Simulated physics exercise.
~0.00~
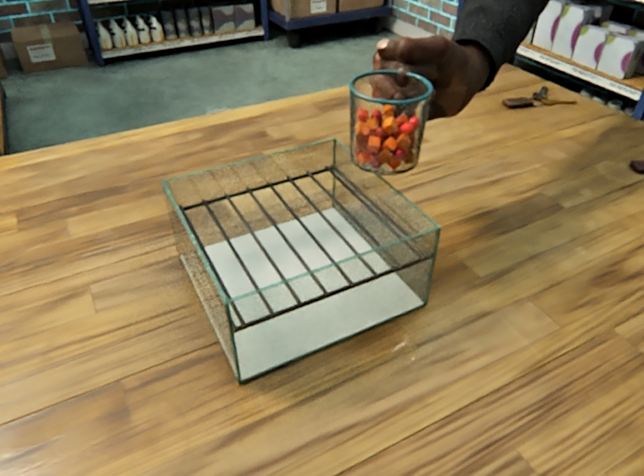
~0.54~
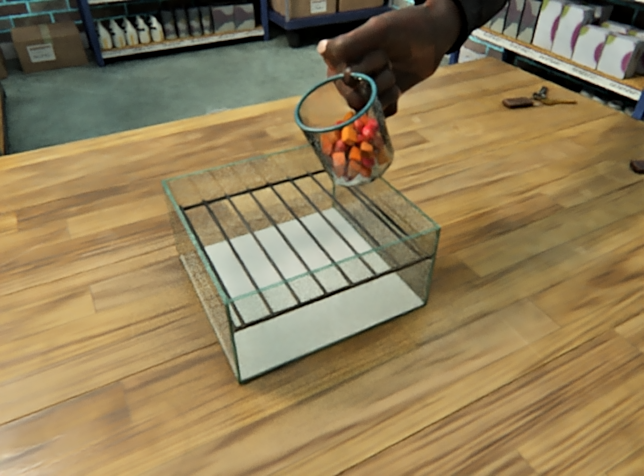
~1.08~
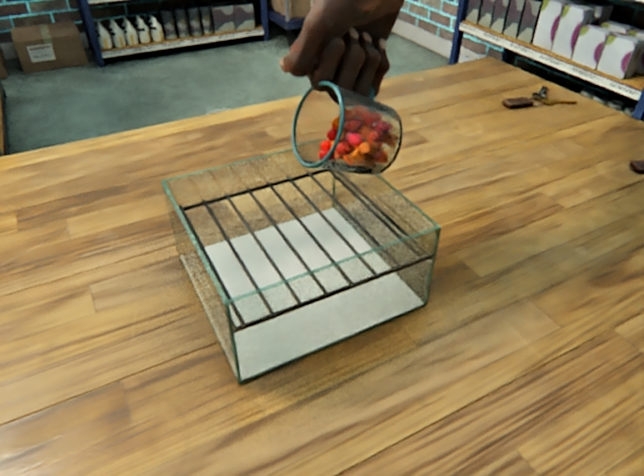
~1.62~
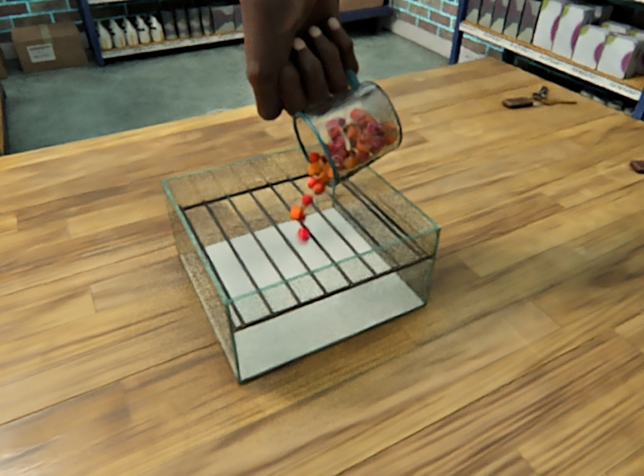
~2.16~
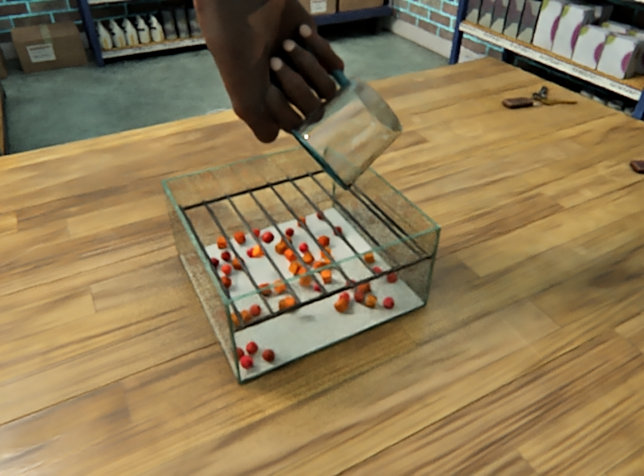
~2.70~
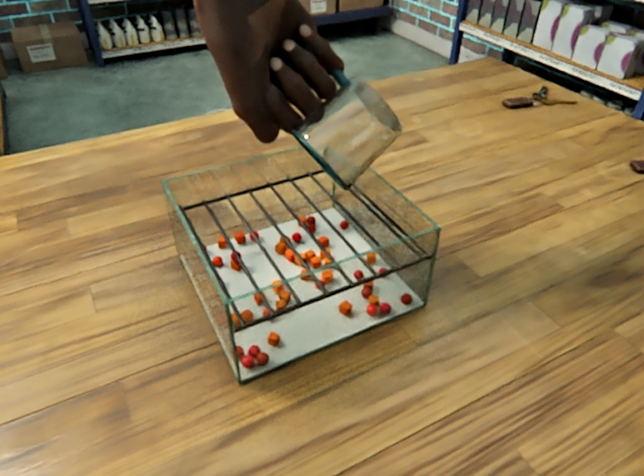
In the video, a hand holds a clear cup of red and orange pieces above a glass box with a wire rack, moves it left and tips it over, and the pieces pour through the wires, ending scattered on the white floor below as the emptied cup stays tilted above.
